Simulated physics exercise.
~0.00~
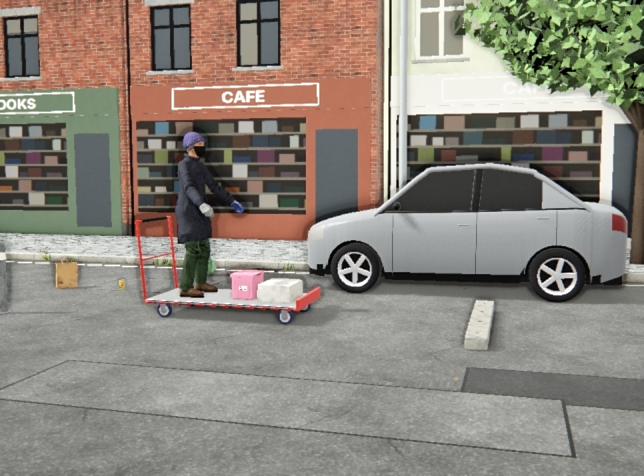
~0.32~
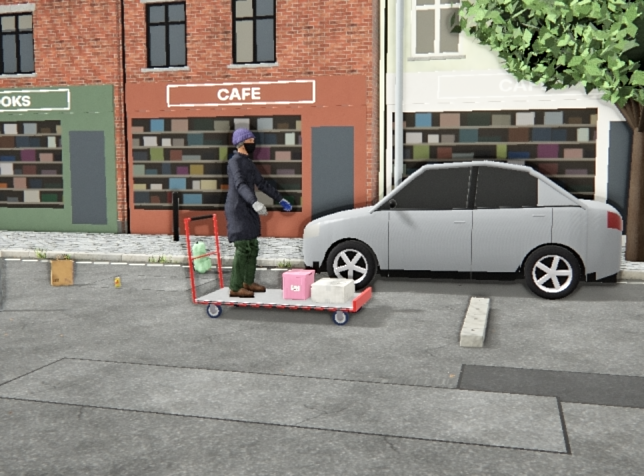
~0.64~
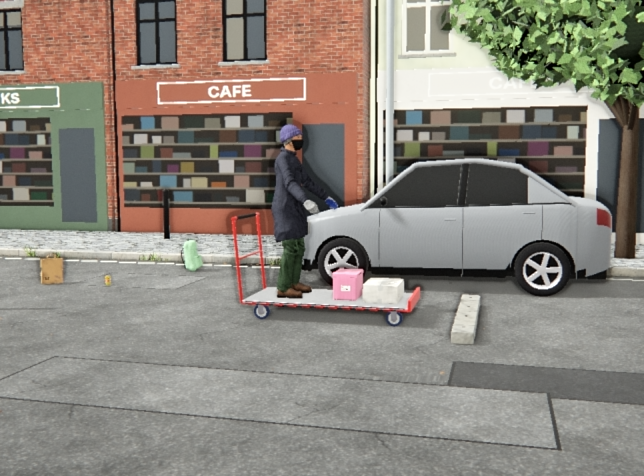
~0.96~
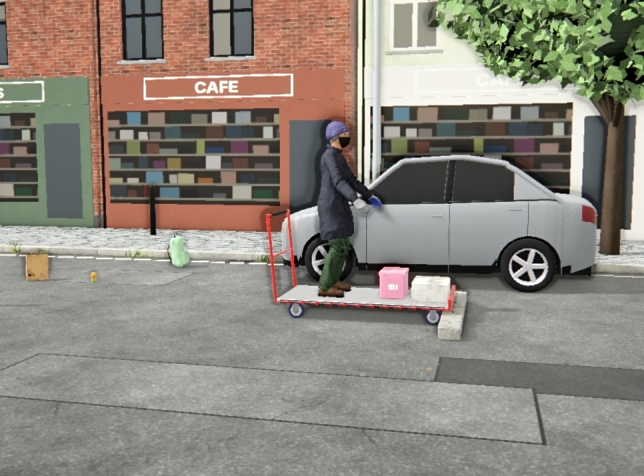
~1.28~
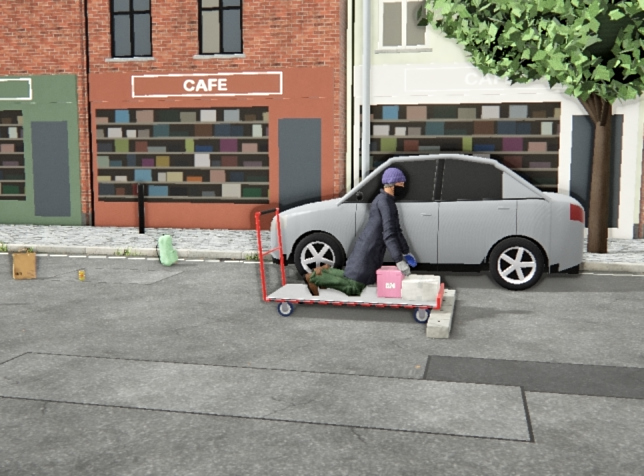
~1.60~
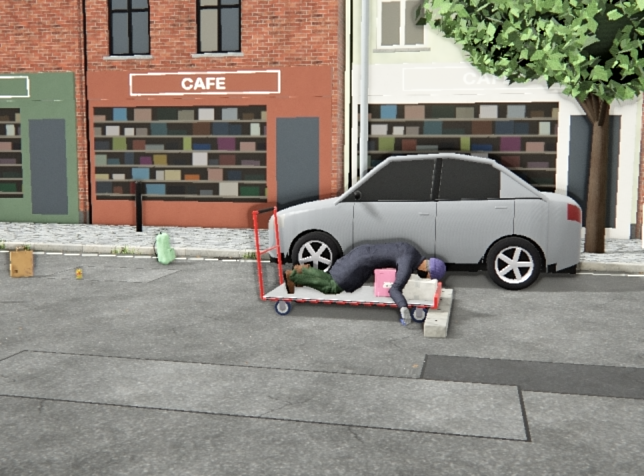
On a street outside a cafe, a masked person in a purple cap rode standing on a flat trolley rolling right past a parked silver car until it hit a low kerb, then pitched forward and ended slumped face down over the pink and white boxes.
